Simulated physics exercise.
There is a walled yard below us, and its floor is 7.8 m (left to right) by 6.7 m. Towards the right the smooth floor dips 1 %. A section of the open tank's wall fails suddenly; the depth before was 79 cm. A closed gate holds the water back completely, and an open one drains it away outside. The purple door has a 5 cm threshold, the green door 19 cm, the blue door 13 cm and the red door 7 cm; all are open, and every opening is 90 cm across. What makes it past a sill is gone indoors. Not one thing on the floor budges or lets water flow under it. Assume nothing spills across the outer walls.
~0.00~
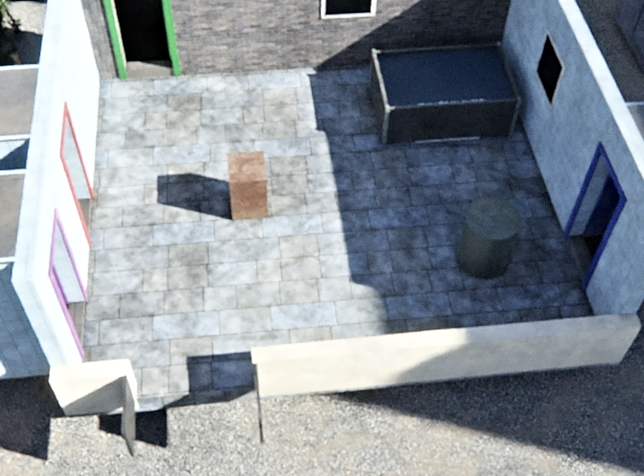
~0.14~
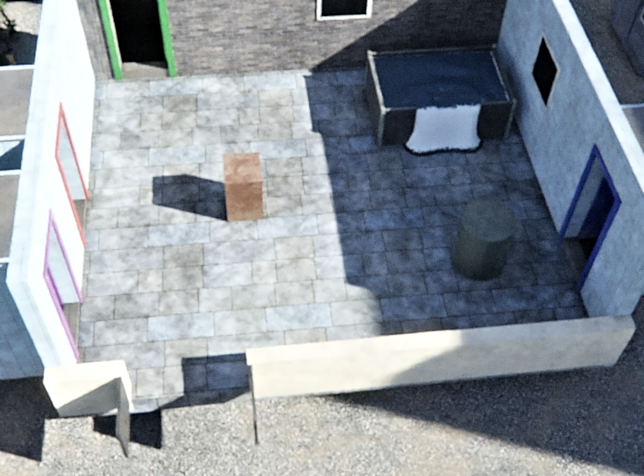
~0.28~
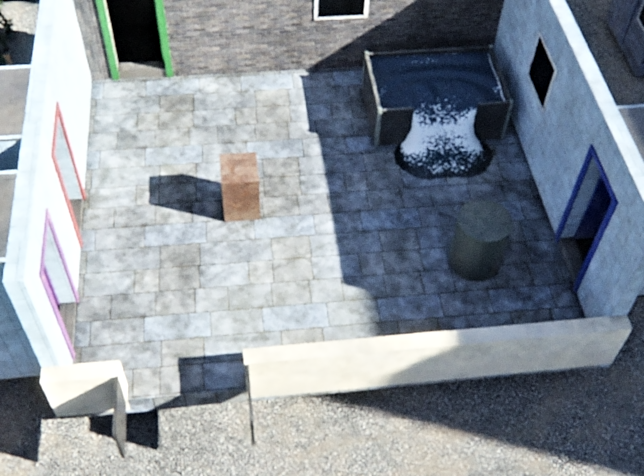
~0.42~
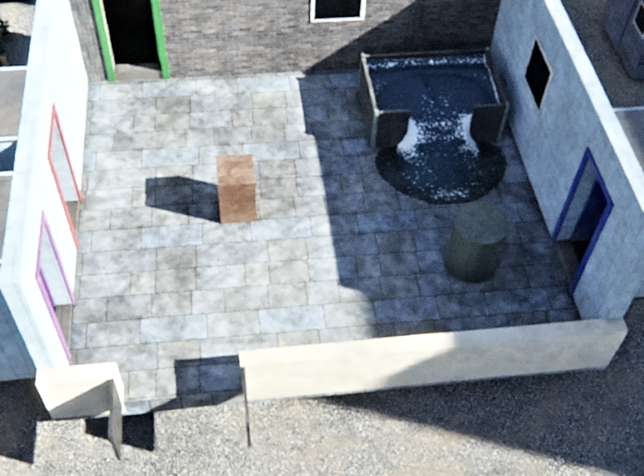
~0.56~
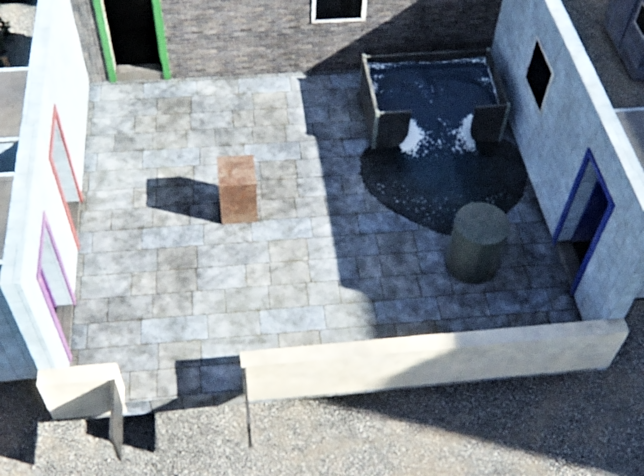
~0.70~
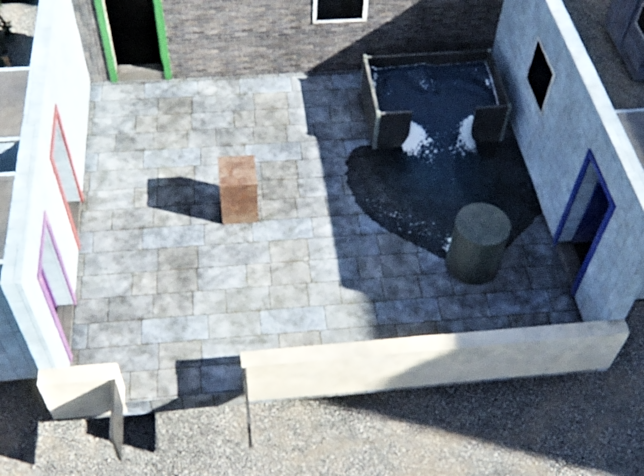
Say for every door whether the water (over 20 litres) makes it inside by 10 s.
The purple door will not hold enough water back. The green door will hold enough water back. The blue door will not hold enough water back. The red door will hold enough water back.
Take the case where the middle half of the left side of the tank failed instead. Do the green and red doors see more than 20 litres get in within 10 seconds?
Against that limit: Green not over, red over.
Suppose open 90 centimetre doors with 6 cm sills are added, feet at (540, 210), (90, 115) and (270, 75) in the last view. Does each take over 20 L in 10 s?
Taking them in order, the first gets enough, the second too little and the third too little.
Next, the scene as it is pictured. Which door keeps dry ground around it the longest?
The final one is the green door.
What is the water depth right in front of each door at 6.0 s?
Purple 13 cm, green 0 cm, blue 14 cm, red 6 cm.
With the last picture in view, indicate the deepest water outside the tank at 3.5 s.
In the final picture, near (576, 349).
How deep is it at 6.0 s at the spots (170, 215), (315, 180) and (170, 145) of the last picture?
3, 1 and 0 cm, respectively.
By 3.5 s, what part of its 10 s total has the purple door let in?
Estimate: Around 0 per cent.
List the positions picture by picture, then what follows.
The open tank at (444, 78) is whole and still, 79 cm deep, in the first picture.
The front is at (410, 149), 0.7 m from the gap at (444, 130); 0.3 m2 of floor is under water; 79 cm left at the back of the open tank, in the second picture.
Water pours out at (441, 131) and has run 1.0 m, to (417, 173); typically 13 cm deep outside, 74 cm at the open tank's back, in the third picture.
Water pours out at (437, 133) and has run 1.4 m, to (433, 200); typically 9 cm deep outside, 67 cm at the open tank's back, in the fourth picture.
Water pours out at (438, 134) and has run 2.2 m, to a hidden place; typically 6 cm deep outside, 67 cm at the open tank's back, in the fifth picture.
The front is at a hidden place, 2.6 m from the gap at (439, 134); 6.1 m2 of floor is under water; 64 cm left at the back of the open tank, in the sixth picture.
After 1.4 s water covers 25 % of the floor and is deepest (39 cm) near (464, 244); purple door not reached, green door not reached, blue door 17 cm at the sill, 0 L in, red door not reached.
After 2.2 s water covers 35 % of the floor and is deepest (46 cm) near (587, 348); purple door not reached, green door not reached, blue door 24 cm at the sill, 27 L in, red door not reached.
After 3.5 s water covers 45 % of the floor and is deepest (25 cm) near (576, 349); purple door not reached, green door not reached, blue door 17 cm at the sill, 66 L in, red door not reached.
After 6.0 s water covers 65 % of the floor and is deepest (14 cm) near (587, 348); purple door 13 cm at the sill, 51 L in, green door not reached, blue door 14 cm at the sill, 75 L in, red door 6 cm at the sill, 0 L in.
After 10.0 s water covers 90 % of the floor and is deepest (8 cm) near (100, 94); purple door 7 cm at the sill, 93 L in, green door 8 cm at the sill, 0 L in, blue door 8 cm at the sill, 75 L in, red door 6 cm at the sill, 3 L in.
